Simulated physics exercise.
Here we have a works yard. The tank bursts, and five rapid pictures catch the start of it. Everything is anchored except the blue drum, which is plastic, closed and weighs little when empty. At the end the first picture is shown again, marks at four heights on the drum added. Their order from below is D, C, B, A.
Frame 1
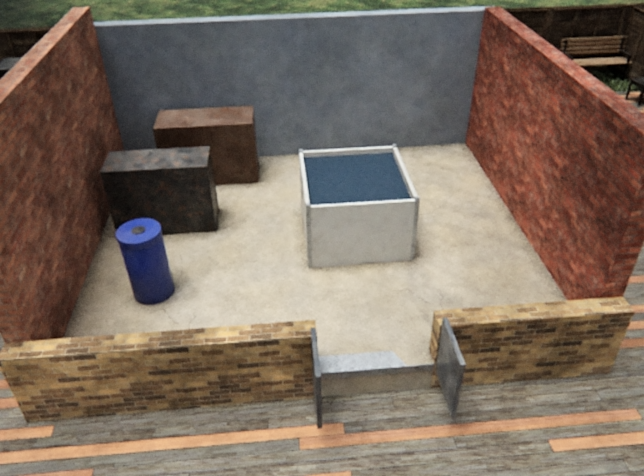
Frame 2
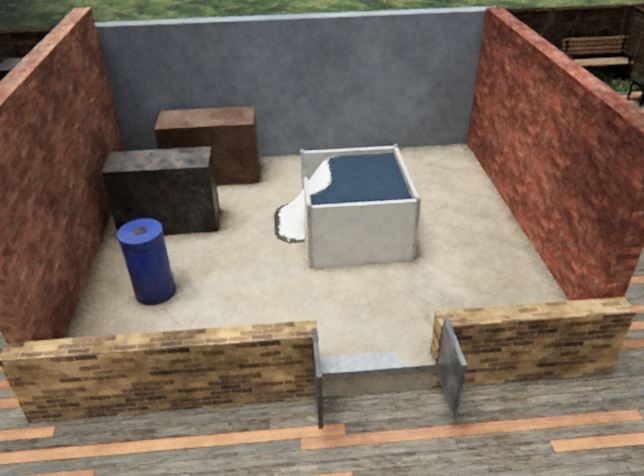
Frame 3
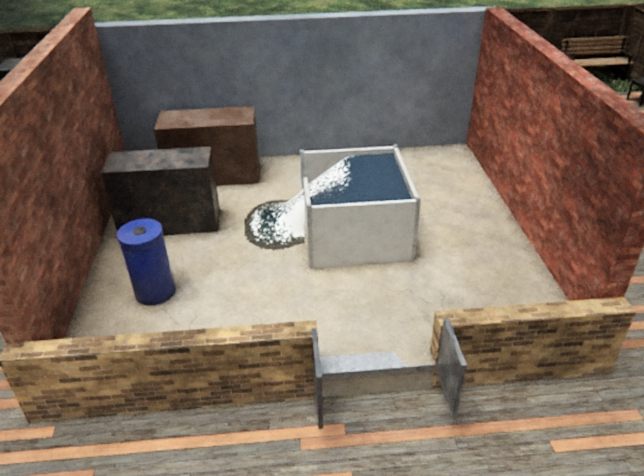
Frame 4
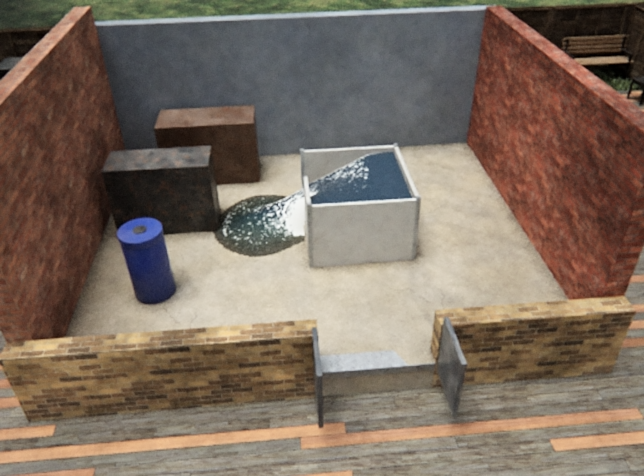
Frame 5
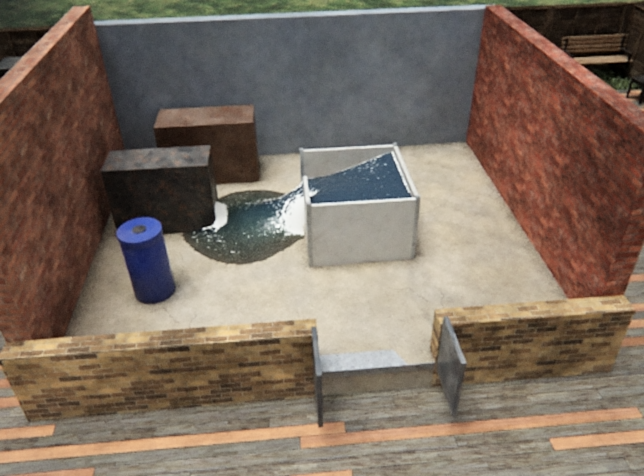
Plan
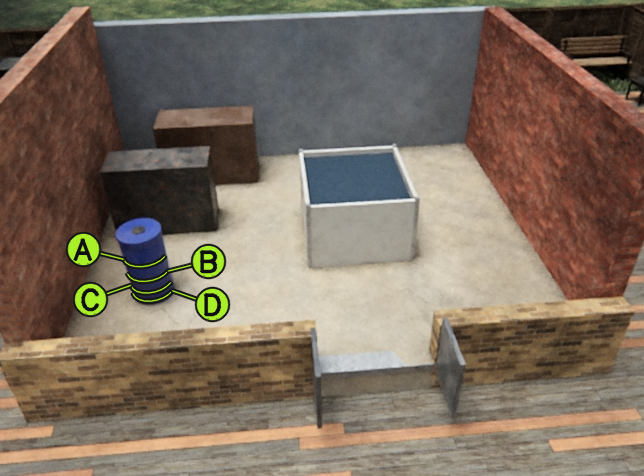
Water pouring over the left side of a pale square tank in a walled yard, spreading across the floor toward dark blocks.
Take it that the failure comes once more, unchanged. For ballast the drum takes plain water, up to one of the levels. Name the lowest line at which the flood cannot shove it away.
That is line B.
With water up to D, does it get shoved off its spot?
Yes, it does.
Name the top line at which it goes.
C.
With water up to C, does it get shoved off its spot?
Yes, that goes wrong.
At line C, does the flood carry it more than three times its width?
No.
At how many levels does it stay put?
Two.
On the marked copy, A at (141, 266); B at (145, 281); C at (148, 292); D at (150, 301); from the bottom up D, C, B, A.
If A is chosen, it does not move.
If B is chosen, it does not move.
If C is chosen, it is pushed about its own width away.
If D is chosen, it is pushed about 5 times its own width away.
